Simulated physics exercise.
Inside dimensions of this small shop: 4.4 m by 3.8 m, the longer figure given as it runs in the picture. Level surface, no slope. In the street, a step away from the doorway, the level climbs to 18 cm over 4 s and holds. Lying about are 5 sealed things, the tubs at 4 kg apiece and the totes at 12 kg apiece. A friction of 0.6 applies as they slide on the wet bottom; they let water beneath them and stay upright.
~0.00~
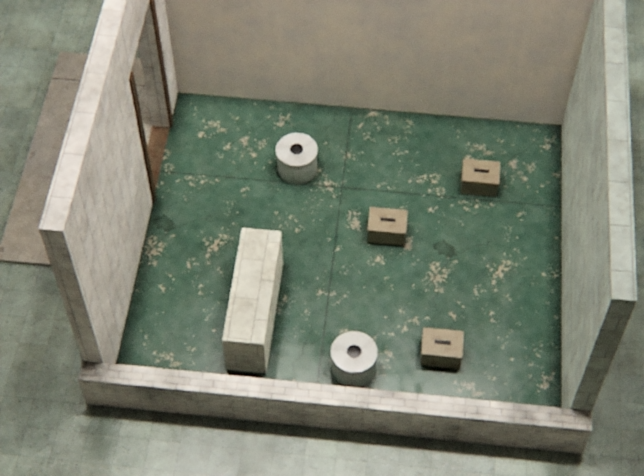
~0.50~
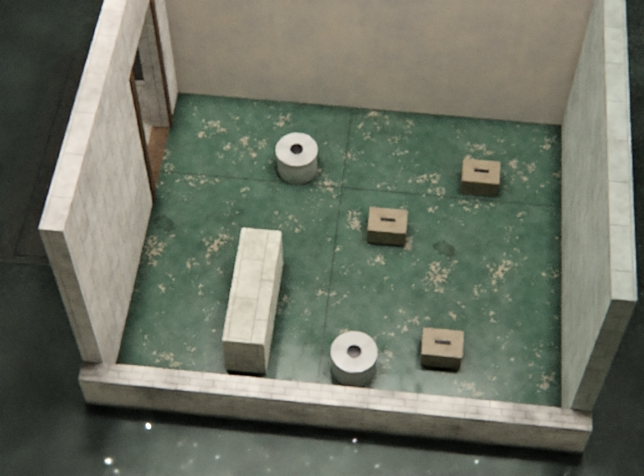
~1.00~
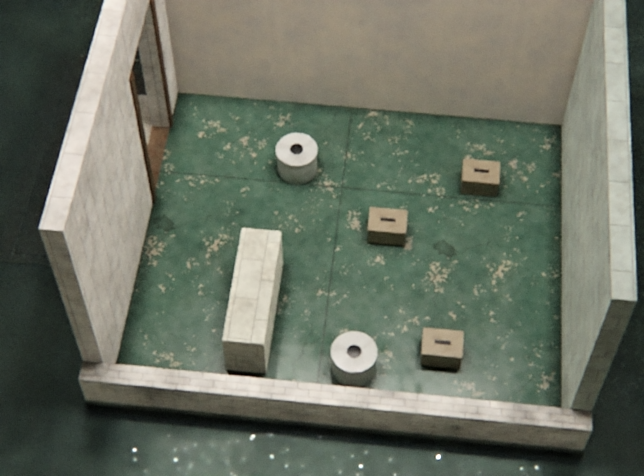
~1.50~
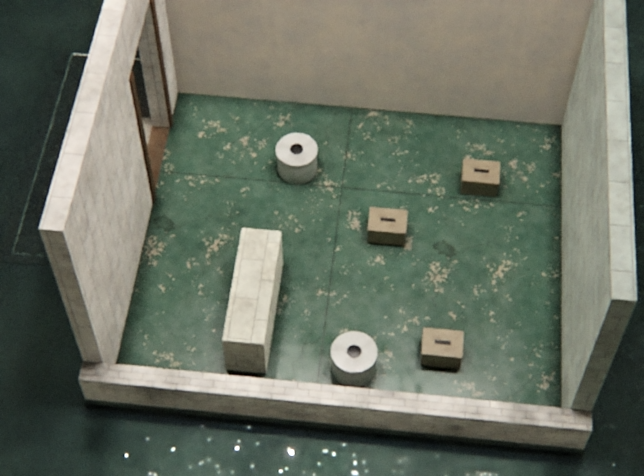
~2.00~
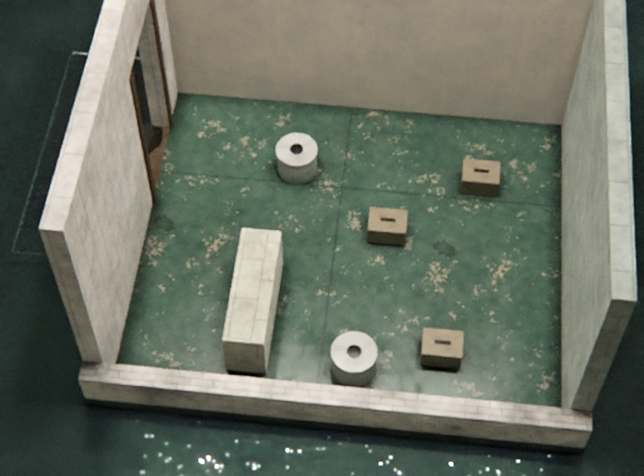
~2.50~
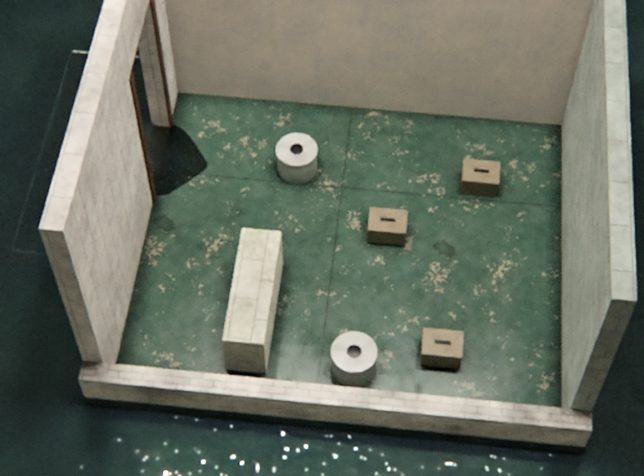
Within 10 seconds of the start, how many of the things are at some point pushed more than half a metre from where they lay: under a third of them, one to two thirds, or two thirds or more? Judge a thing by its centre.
Under a third of them.
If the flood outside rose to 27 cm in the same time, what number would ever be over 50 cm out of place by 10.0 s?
Count under that change: 3.
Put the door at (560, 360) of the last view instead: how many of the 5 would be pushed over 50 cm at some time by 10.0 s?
2.
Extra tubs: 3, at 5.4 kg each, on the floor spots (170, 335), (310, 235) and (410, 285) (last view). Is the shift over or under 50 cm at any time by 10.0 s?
Sequence: Below the line / above the line / below the line.
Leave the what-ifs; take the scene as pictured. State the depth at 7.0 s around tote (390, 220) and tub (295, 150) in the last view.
Close to 3 and 7 centimetres.
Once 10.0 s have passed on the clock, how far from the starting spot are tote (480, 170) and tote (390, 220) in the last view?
In turn: 0 cm, 0 cm.
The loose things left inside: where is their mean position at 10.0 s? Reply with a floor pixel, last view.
(427, 291).
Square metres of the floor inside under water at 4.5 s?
Somewhere about 5.0 m2, give or take.
After 3.5 s 0 of 5 are over 50 cm from their spots; 0 afloat.
After 4.5 s 0 of 5 are over 50 cm from their spots; 0 afloat.
After 7.0 s 1 of 5 are over 50 cm from their spots; 1 afloat.
After 10.0 s 1 of 5 are over 50 cm from their spots, and 1 have been at some point; 1 afloat.
